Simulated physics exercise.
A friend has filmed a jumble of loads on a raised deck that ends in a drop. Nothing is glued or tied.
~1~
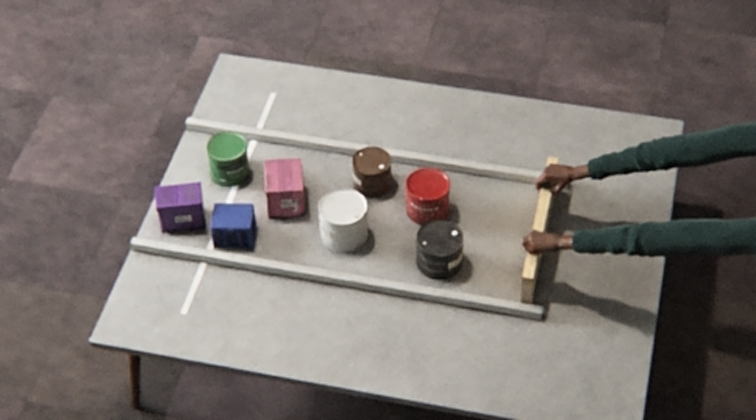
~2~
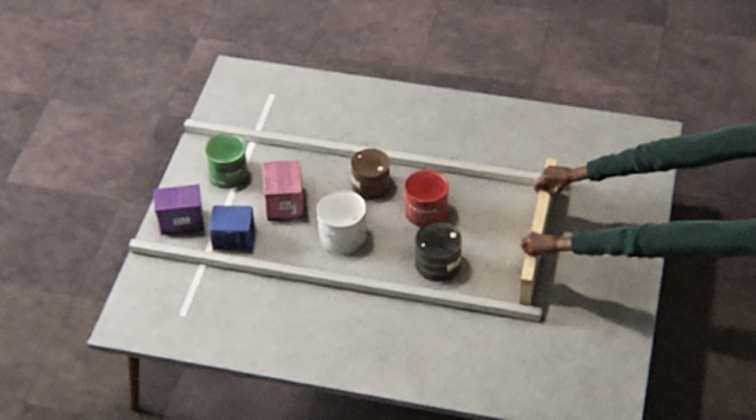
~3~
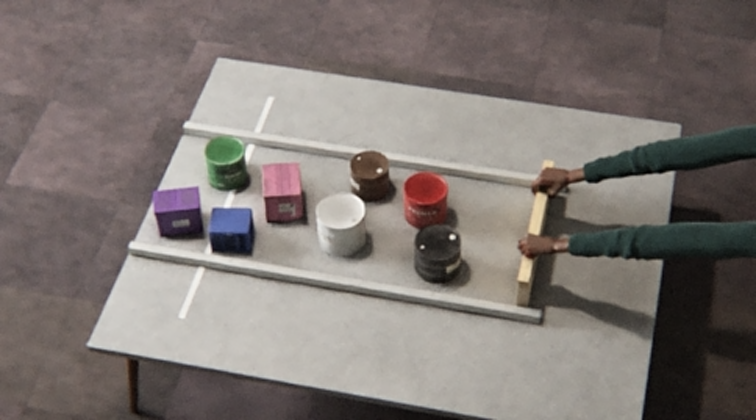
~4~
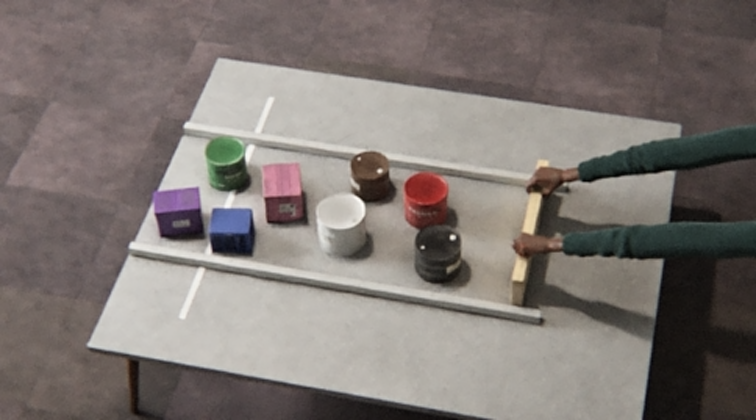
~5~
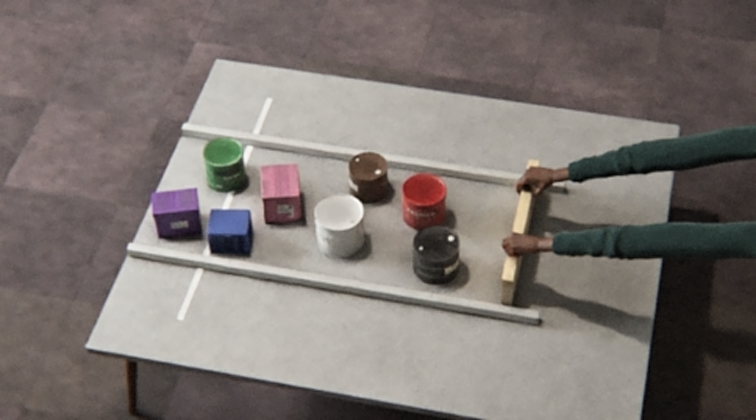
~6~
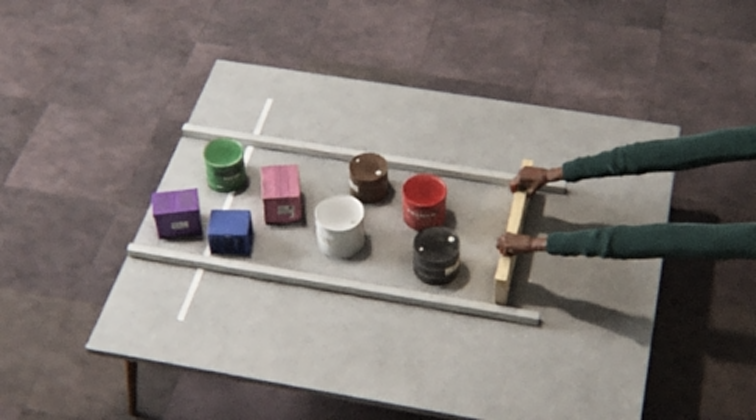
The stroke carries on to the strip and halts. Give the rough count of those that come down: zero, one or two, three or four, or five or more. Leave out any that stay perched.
Outcome: The number that fall off is one or two.
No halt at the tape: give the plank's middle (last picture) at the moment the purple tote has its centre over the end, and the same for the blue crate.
About (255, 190), and (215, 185) for the other.
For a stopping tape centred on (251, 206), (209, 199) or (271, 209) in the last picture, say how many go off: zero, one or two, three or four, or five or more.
For each place: Either one or two; five or more; no fall at all.
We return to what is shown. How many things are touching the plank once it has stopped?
3 of them.
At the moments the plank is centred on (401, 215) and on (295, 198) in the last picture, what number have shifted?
The counts are 4 and 8.
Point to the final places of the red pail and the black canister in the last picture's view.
Near (213, 172) and (190, 222).
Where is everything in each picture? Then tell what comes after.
The first frame shows purple tote (181, 208); green pail (228, 159); blue crate (234, 225); plank (540, 231); tape (231, 196).
The second frame shows green pail (227, 161); plank (538, 232).
The third frame shows blue crate (231, 230); black canister (438, 254).
The fourth frame shows purple tote (179, 212); brown canister (370, 176).
The fifth frame shows green pail (225, 165); white canister (340, 226).
The sixth frame shows purple tote (177, 214); green pail (225, 165); blue crate (230, 232); plank (514, 233); tape (228, 202).
Soon after, none off yet; purple tote at rest near (177, 214); green pail at rest near (225, 165); blue crate at rest near (230, 232).
Then, none off yet; purple tote moved a little near (169, 214); green pail at rest near (223, 164); blue crate moved a little near (215, 231).
By the end, the number that fall off is one or two; fallen, green pail and purple tote.
